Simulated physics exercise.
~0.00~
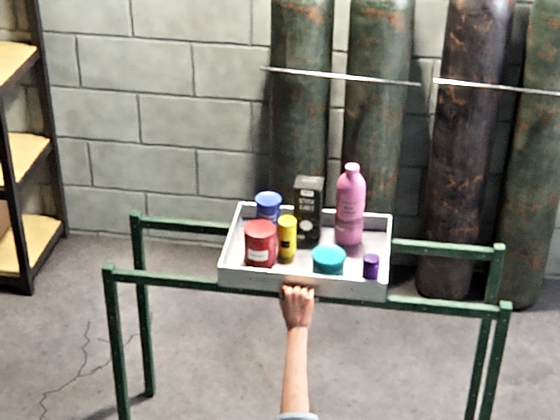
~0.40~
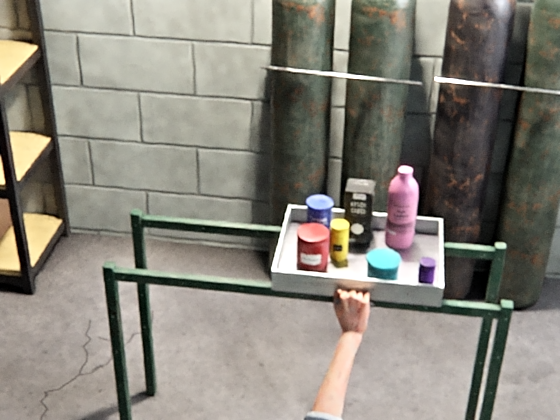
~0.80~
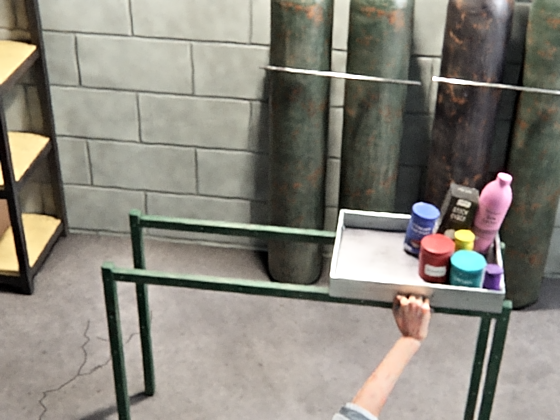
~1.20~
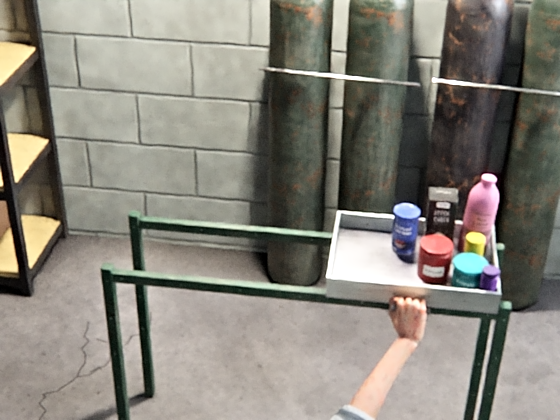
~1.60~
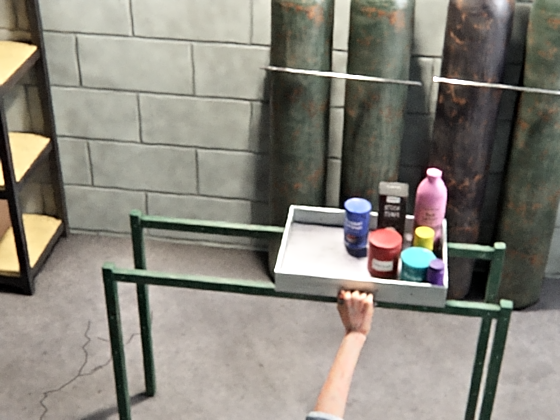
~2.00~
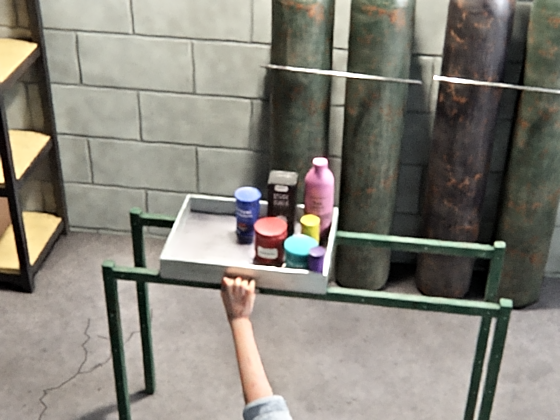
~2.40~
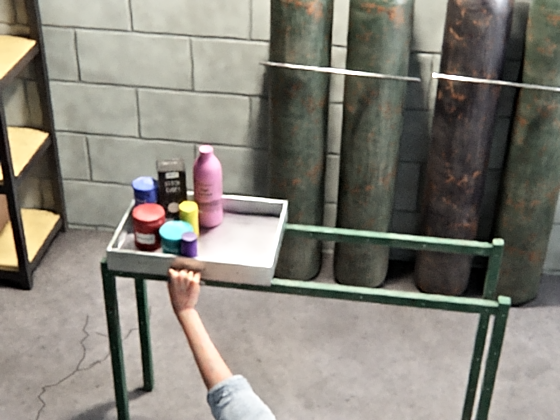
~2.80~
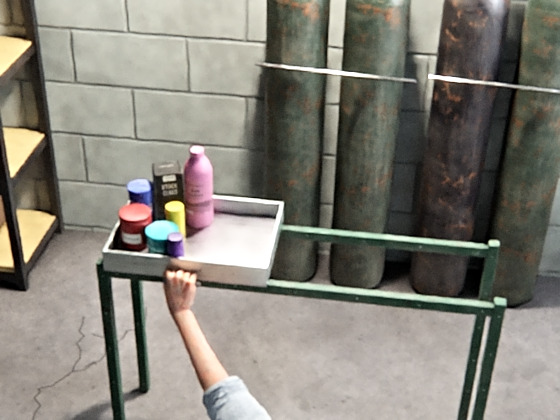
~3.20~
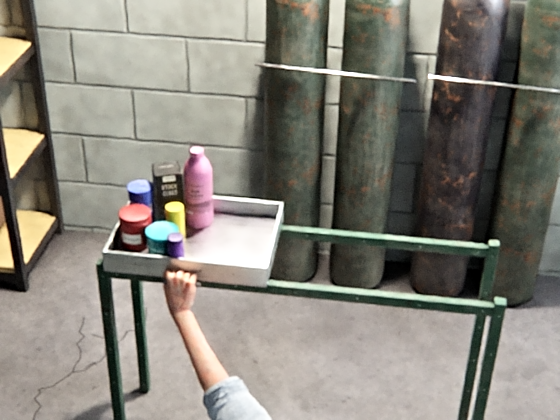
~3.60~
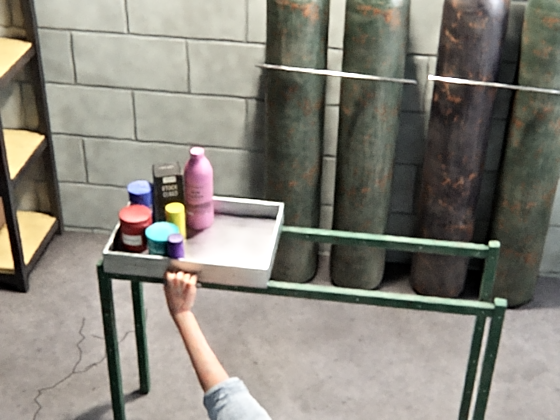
A white tray of bottles, jars and a black carton was pushed by a hand to the right end of a green frame, bunching the items together, then shoved to the left end, where they slid left and stayed standing, clustered together.
